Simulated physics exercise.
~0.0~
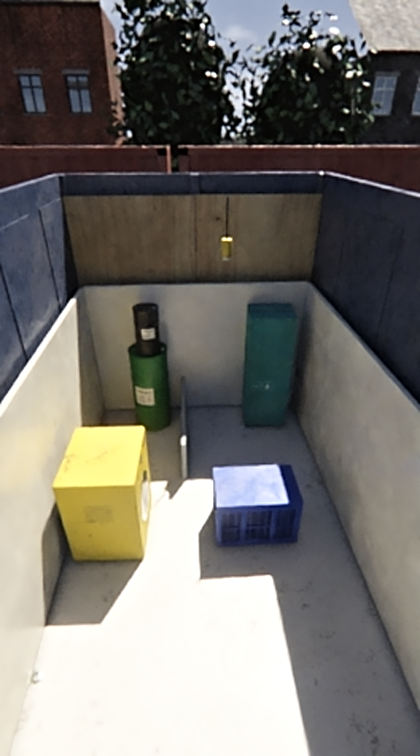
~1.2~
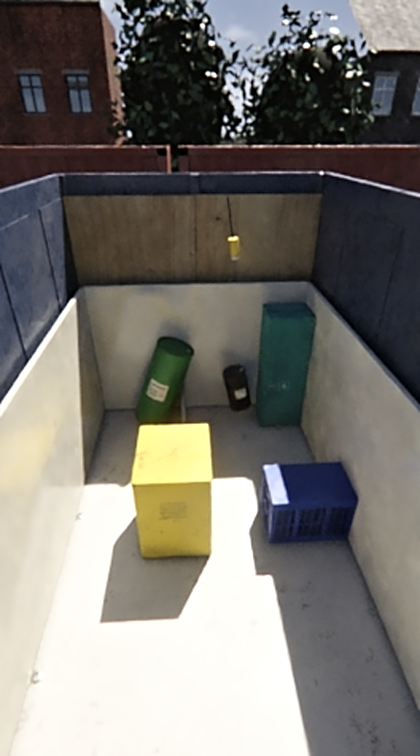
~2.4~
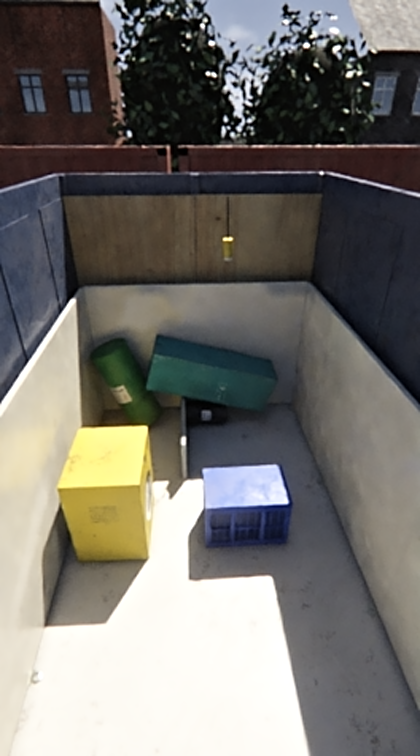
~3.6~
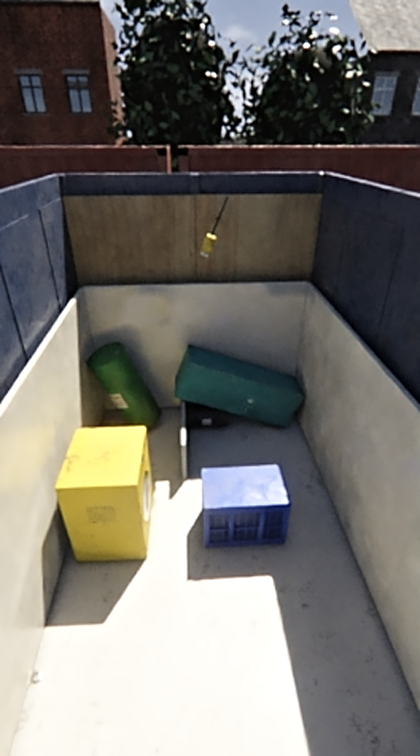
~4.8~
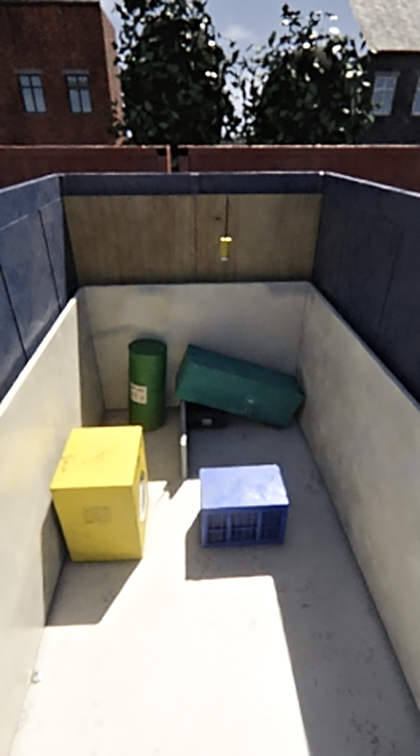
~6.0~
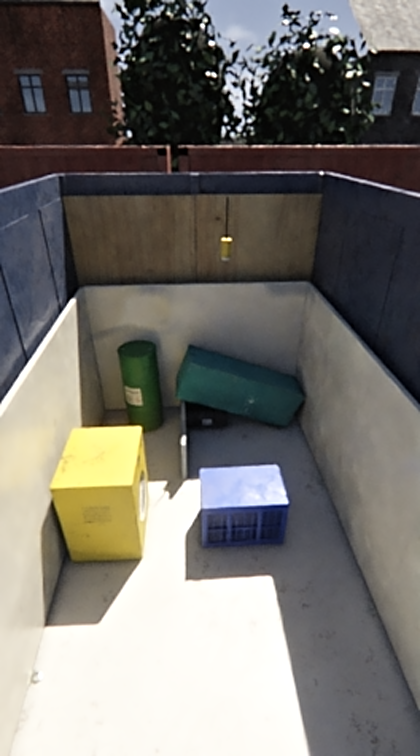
A black canister toppled off a green drum as a yellow box and blue crate slid right and back left in a walled bay; a tall turquoise box fell on its side and stayed down, while the leaning drum ended upright.
